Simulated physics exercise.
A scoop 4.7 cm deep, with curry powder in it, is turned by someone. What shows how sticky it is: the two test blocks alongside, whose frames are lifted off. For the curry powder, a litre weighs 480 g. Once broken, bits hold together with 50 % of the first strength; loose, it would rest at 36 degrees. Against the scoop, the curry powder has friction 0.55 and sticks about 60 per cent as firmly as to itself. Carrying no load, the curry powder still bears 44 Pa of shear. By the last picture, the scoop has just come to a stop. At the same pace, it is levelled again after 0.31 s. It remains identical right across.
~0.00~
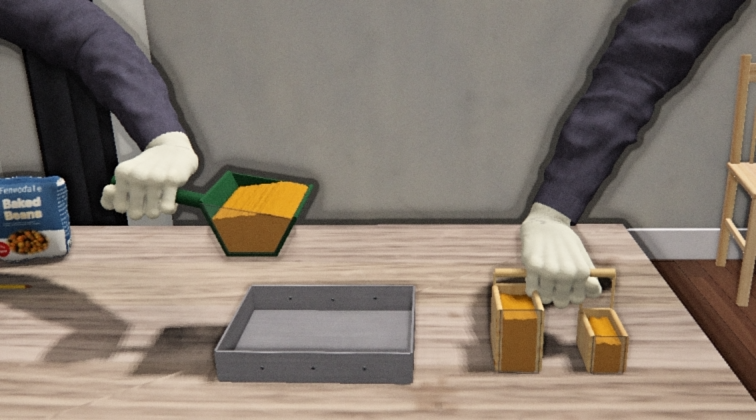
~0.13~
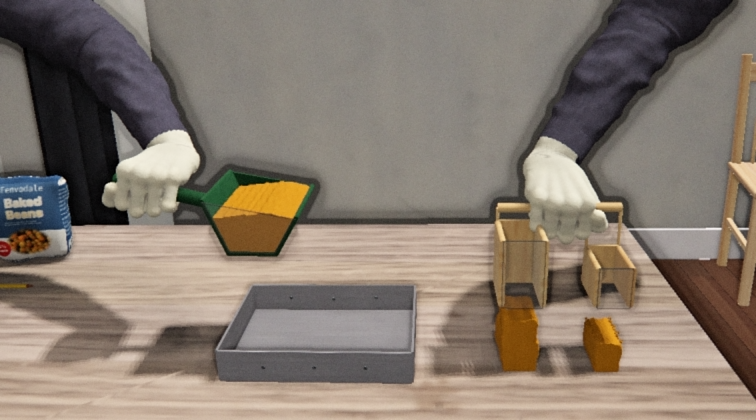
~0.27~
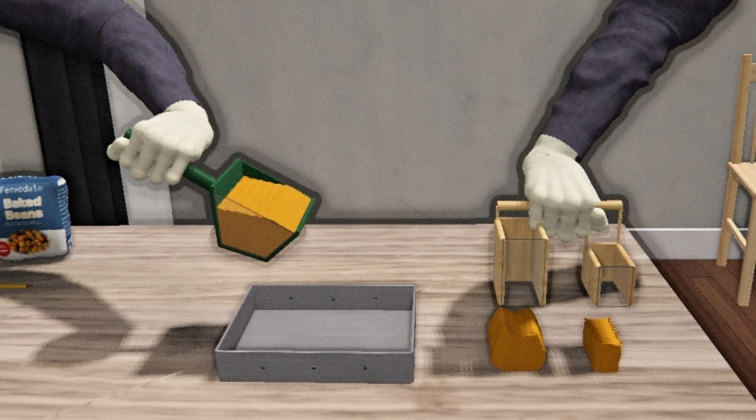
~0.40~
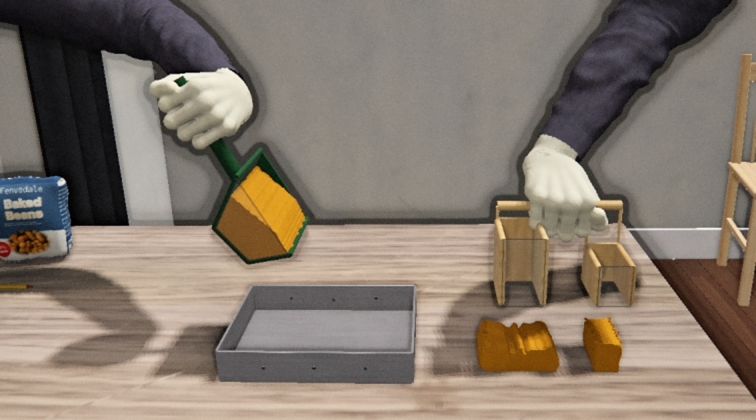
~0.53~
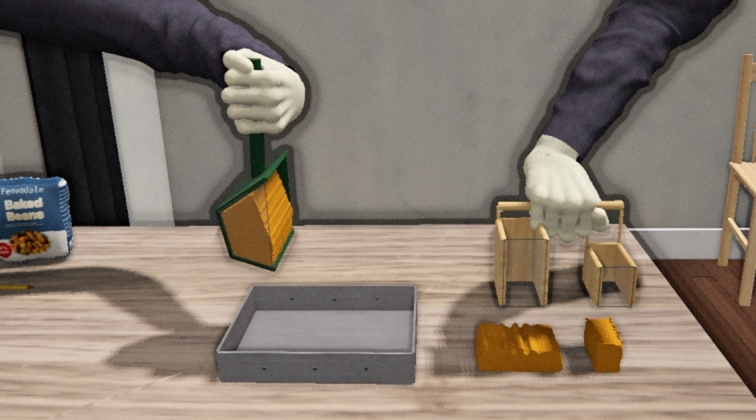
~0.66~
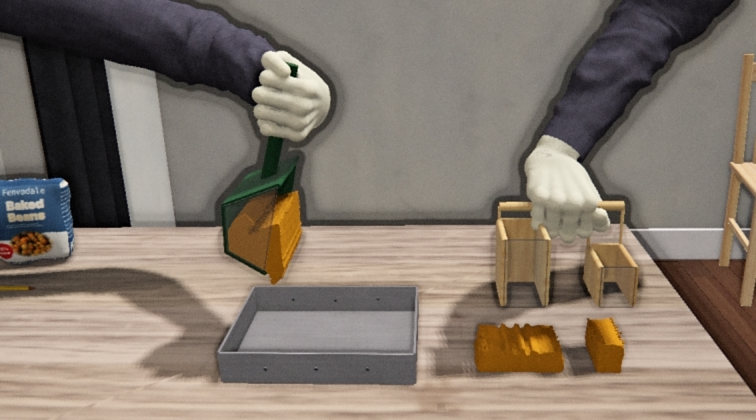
A pale wood-topped table before a plain grey wall is seen from the front and slightly above, with a steady view. A blue packet, a grey tray, a green scoop of orange powder and two orange blocks in wooden moulds sit left to right, tended by white-gloved hands. The right hand lifts the moulds off, the taller block slumps while the smaller barely changes, and the left hand steeply tilts the scoop.
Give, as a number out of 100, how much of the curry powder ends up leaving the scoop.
Near 74 percent of the load leaves the scoop.
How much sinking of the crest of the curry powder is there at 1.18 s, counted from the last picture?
By my estimate, near 3.5 cm.
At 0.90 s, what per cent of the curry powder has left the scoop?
Some 70 in a hundred.
After 0.90 s, the scoop is at 93 degrees and 72 % has left it.
After 1.18 s, the scoop is at 63 degrees and 74 % has left it.
After 1.46 s, the scoop is at 4 degrees and 74 % has left it.
After 1.74 s, the scoop is at 0 degrees and 74 % has left it.
After 1.84 s, at the end, the scoop is at 0 degrees and 74 % has left it.
